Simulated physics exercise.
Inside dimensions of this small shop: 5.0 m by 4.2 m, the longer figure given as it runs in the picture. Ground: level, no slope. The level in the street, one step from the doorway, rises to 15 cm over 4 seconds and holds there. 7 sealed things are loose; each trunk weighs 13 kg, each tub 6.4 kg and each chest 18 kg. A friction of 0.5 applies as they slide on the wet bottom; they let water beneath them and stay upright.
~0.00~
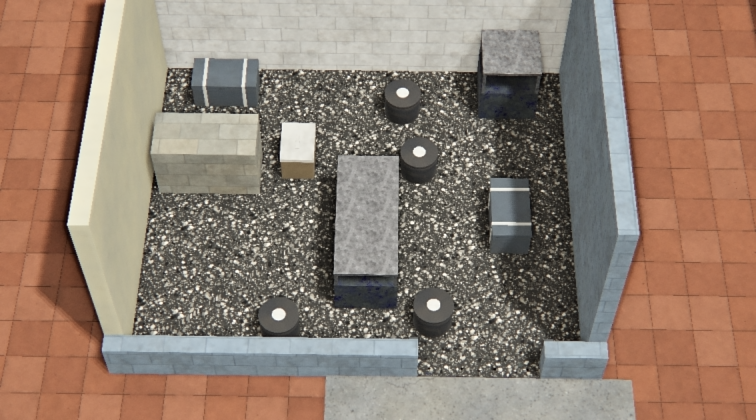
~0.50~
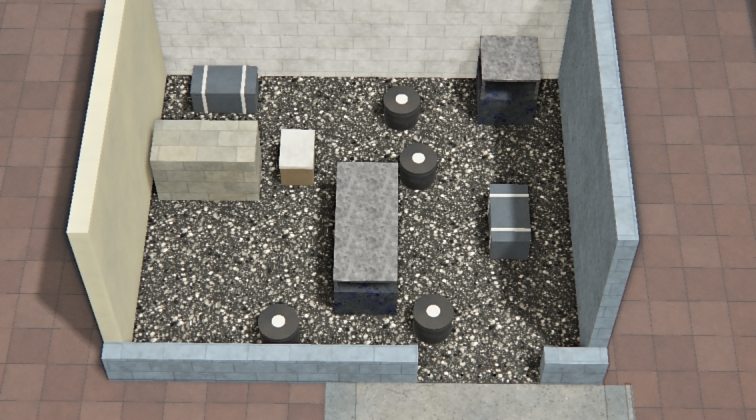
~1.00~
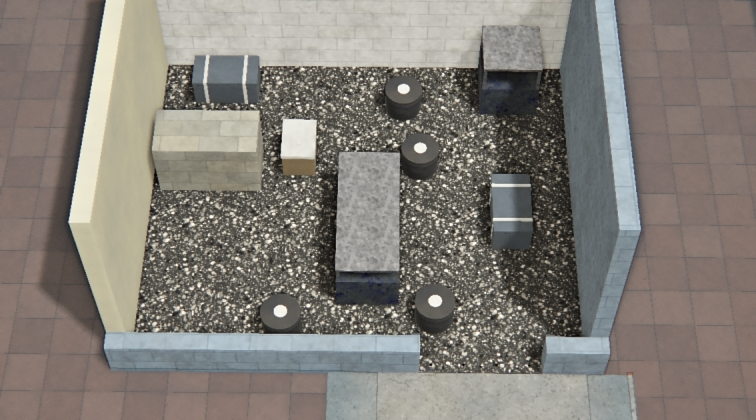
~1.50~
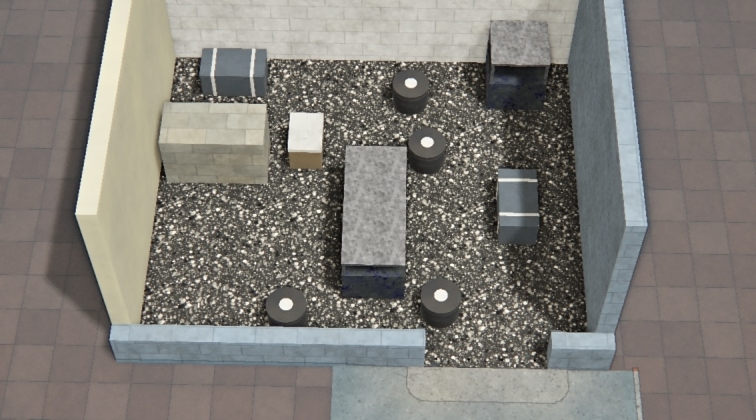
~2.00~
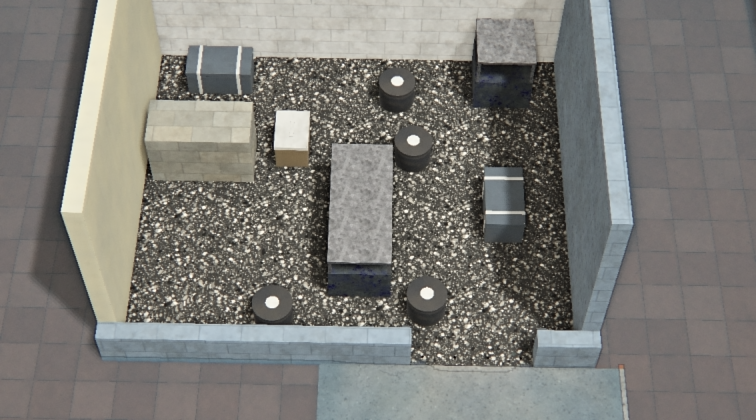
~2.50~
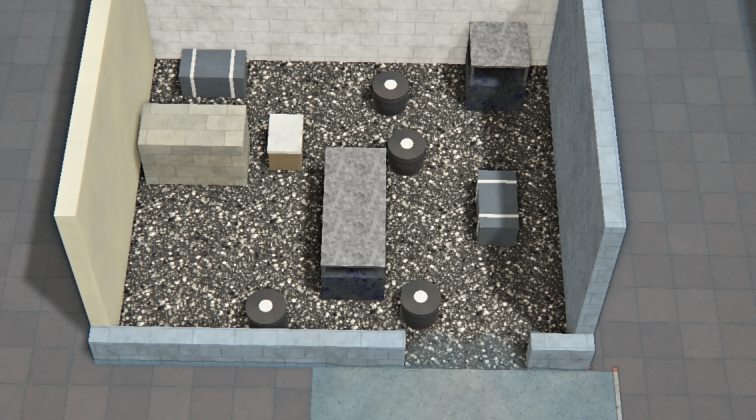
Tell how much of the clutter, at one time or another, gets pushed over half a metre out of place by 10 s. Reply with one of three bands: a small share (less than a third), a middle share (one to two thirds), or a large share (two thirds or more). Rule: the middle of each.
A middle share, one to two thirds.
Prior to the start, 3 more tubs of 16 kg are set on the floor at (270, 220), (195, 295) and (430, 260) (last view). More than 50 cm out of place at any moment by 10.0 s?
Order as given - inside the limit, inside the limit, inside the limit.
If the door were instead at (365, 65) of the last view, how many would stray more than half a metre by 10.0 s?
Then 3 of them would.
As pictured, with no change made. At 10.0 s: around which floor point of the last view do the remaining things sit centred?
The average lands around (315, 144).
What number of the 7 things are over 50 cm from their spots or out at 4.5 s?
By that time the total stands at 0.
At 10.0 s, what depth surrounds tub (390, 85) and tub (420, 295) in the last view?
Depths: Near 4 cm, then near 6 cm.
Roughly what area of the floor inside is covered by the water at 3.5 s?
Close to 1.5 m2, I'd say.
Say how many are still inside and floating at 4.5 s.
It comes to 0.
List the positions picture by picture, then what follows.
A trunk at (225, 72), on the bottom; a tub at (279, 315) rests on the ground; water covers 0.0 m2; 0 of 7 have shifted, in the first frame.
A trunk at (224, 79), on the bottom; a tub at (278, 321) rests on the ground; 0.0 m2 under water; 0 of 7 have shifted, in the second frame.
A trunk at (226, 69) rests on the ground; a tub at (280, 311), on the bottom; water covers 0.0 m2; 0 of 7 have shifted, in the third frame.
A trunk at (233, 62), on the bottom; a tub at (286, 305), on the bottom; water covers 0.0 m2; 0 of 7 have shifted, in the fourth frame.
A trunk at (219, 60) rests on the ground; a tub at (272, 303), on the bottom; 0.0 m2 under water; 0 of 7 have shifted, in the fifth frame.
A trunk at (213, 63) rests on the ground; a tub at (266, 306) rests on the ground; water covers 0.2 m2; 0 of 7 have shifted, in the sixth frame.
After 3.5 s 0 of 7 are over 50 cm from their spots; 0 afloat.
After 4.5 s 0 of 7 are over 50 cm from their spots; 0 afloat.
After 7.0 s 2 of 7 are over 50 cm from their spots; 2 afloat.
After 10.0 s 4 of 7 are over 50 cm from their spots, and 4 have been at some point; 4 afloat.
